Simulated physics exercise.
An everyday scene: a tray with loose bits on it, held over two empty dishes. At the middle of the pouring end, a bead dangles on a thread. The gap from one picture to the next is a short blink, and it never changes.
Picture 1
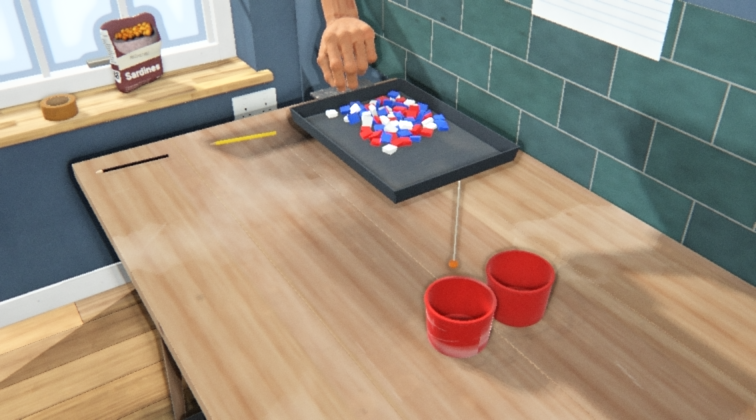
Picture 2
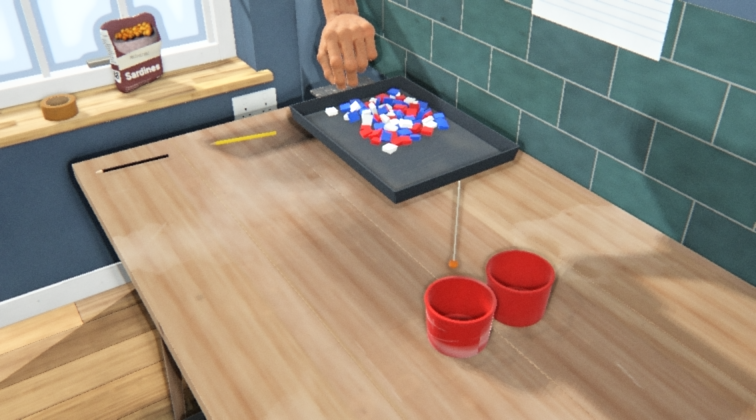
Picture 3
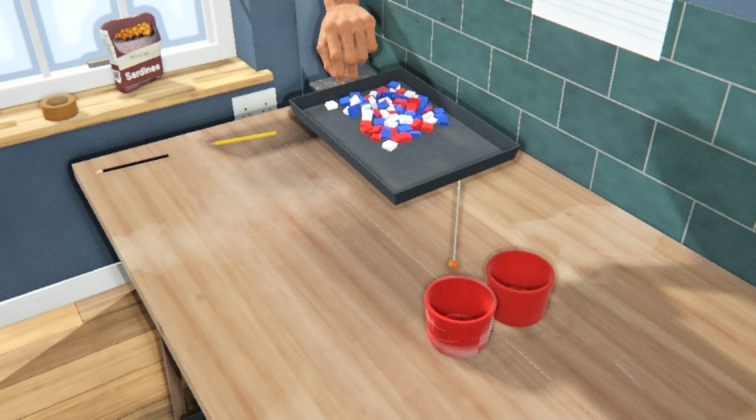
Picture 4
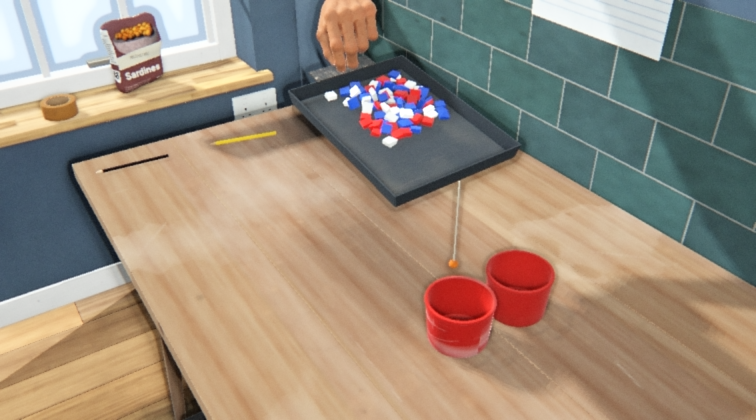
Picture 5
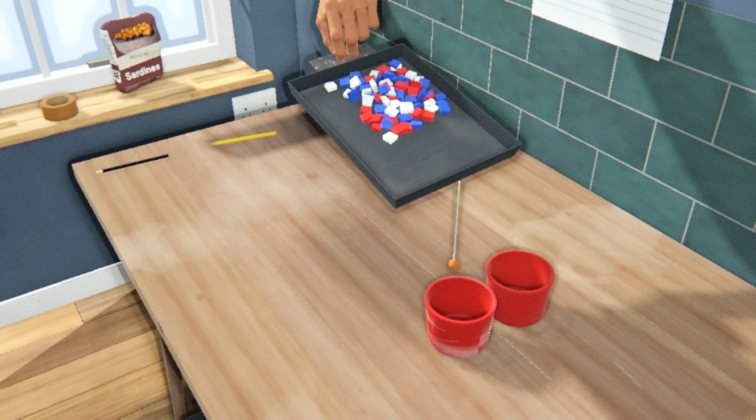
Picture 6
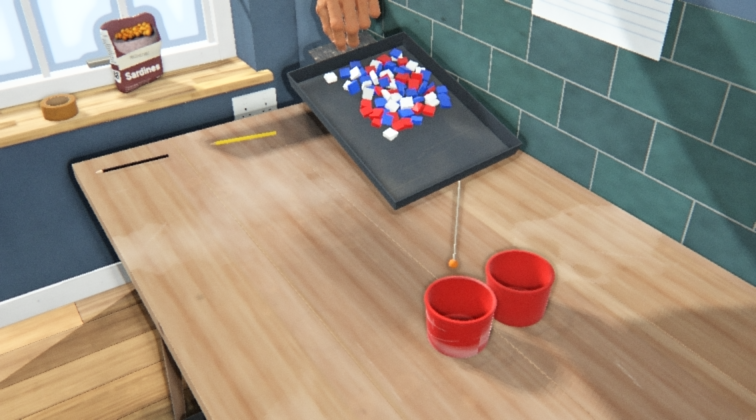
On a wooden kitchen counter, a hand slowly raises the far end of a tray of colourful tiles above two red dishes.
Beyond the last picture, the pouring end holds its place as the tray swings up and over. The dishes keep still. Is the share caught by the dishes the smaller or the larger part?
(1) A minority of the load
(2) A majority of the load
A minority of the load (1).
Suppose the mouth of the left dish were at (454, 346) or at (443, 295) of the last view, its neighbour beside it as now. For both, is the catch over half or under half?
Short of half, then short of half.
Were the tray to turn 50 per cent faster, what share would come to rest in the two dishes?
Roughly 20 in a hundred.
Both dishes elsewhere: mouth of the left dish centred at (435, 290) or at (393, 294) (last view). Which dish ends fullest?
Result, try one: The left of the two; try two: The left of the two.
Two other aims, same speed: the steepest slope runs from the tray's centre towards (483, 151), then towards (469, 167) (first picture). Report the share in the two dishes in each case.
Lab note: Try one about 20 %, try two about 80 %.
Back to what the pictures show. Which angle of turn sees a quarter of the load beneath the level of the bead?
That happens at close to 75 degrees.
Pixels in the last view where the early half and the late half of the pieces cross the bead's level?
Roughly (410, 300) first, then roughly (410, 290).
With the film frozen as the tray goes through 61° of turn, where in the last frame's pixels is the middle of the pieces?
Around (418, 181).
Just after the last frame, tray tipped steeply; every one on the tray.
A moment on, tray tipped past a quarter turn; roughly half on the tray; about a tenth in the left dish; roughly half outside both; just a few in the air.
Further on, tray tipped past a quarter turn; roughly a quarter in the left dish; the larger part outside both.
When it is over, tray tipped past a quarter turn; roughly a quarter in the left dish; not one in the right dish; the larger part outside both.
